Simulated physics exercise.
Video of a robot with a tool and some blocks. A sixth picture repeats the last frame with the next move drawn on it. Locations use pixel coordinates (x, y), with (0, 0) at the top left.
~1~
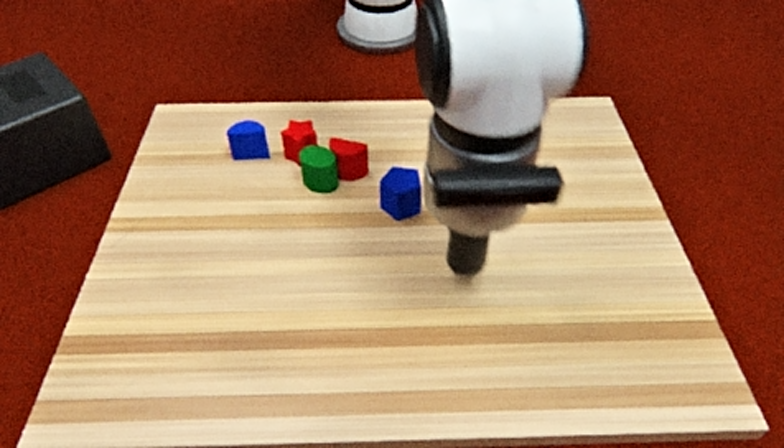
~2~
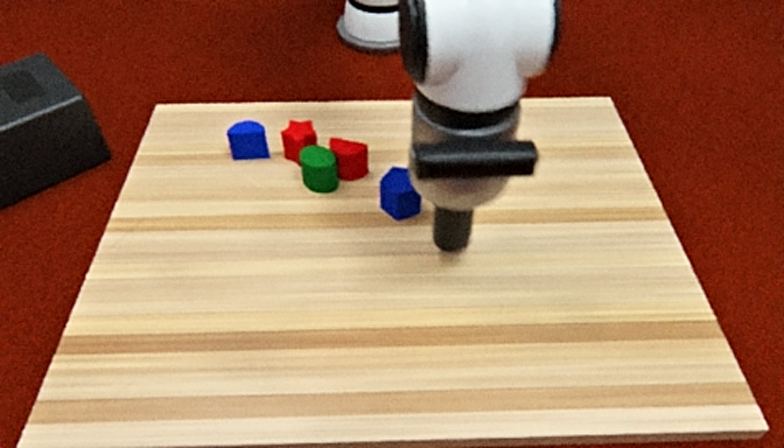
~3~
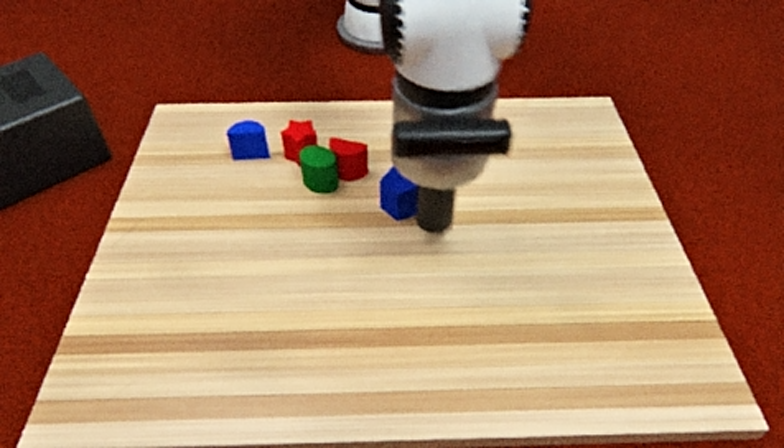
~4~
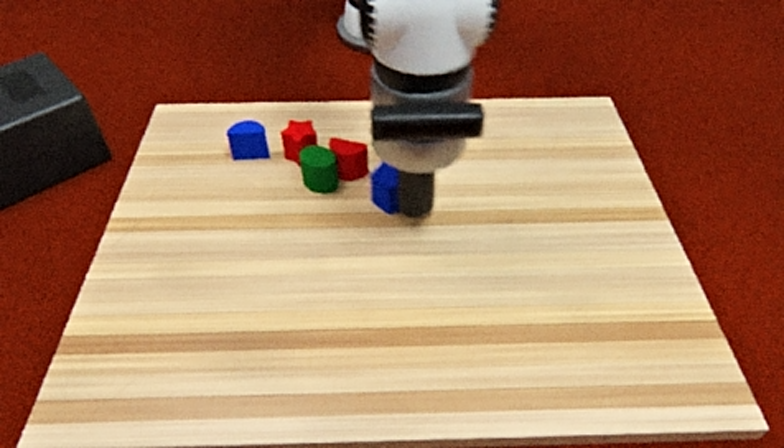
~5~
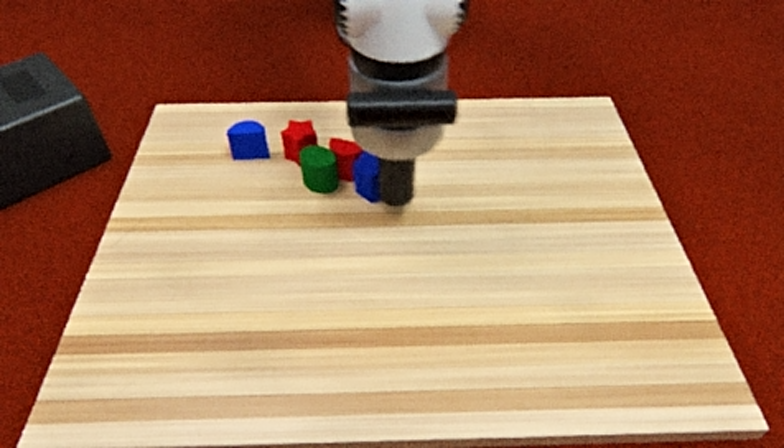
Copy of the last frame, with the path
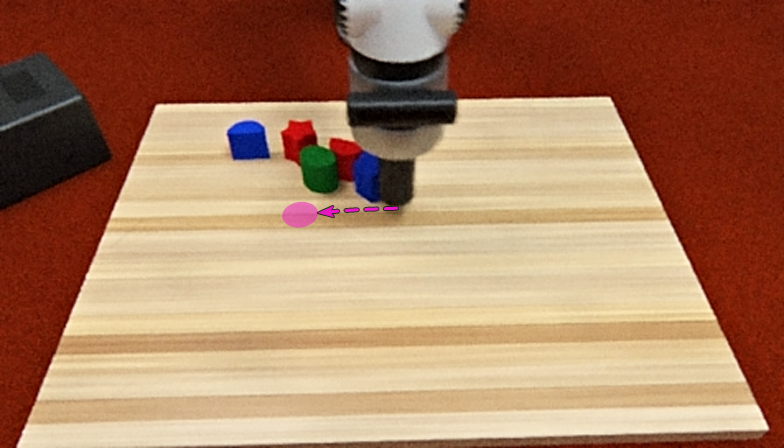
On a wooden board, a robot arm moving its dark tool up and left, nudging a blue block toward clustered red and green blocks.
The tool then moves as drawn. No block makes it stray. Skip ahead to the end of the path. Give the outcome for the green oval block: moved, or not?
That block is going to be left alone.
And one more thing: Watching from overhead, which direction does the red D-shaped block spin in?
Rotates counter-clockwise.
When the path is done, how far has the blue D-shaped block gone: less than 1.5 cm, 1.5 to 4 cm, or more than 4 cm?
Movement: Under 1.5 cm.
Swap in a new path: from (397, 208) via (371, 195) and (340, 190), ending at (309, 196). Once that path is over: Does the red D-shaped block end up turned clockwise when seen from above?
It seems not.
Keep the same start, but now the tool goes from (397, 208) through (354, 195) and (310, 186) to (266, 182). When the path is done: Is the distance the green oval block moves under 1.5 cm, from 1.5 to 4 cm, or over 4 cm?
The over 4 cm band.
Path on the board, from (397, 208) to (300, 214).
The first path, step by step. One third of the way, tool at (363, 195); red D-shaped block at (343, 141), turned 20° anticlockwise; blue pentagon at (363, 157), turned 35° clockwise.
Two thirds of the way, tool at (330, 198); red D-shaped block at (343, 141), turned 20° anticlockwise; blue pentagon at (363, 157), turned 35° clockwise.
At the end, tool at (298, 200); blue D-shaped block in place; green oval block in place; red D-shaped block at (343, 141), turned 20° anticlockwise; blue pentagon at (363, 157), turned 35° clockwise.
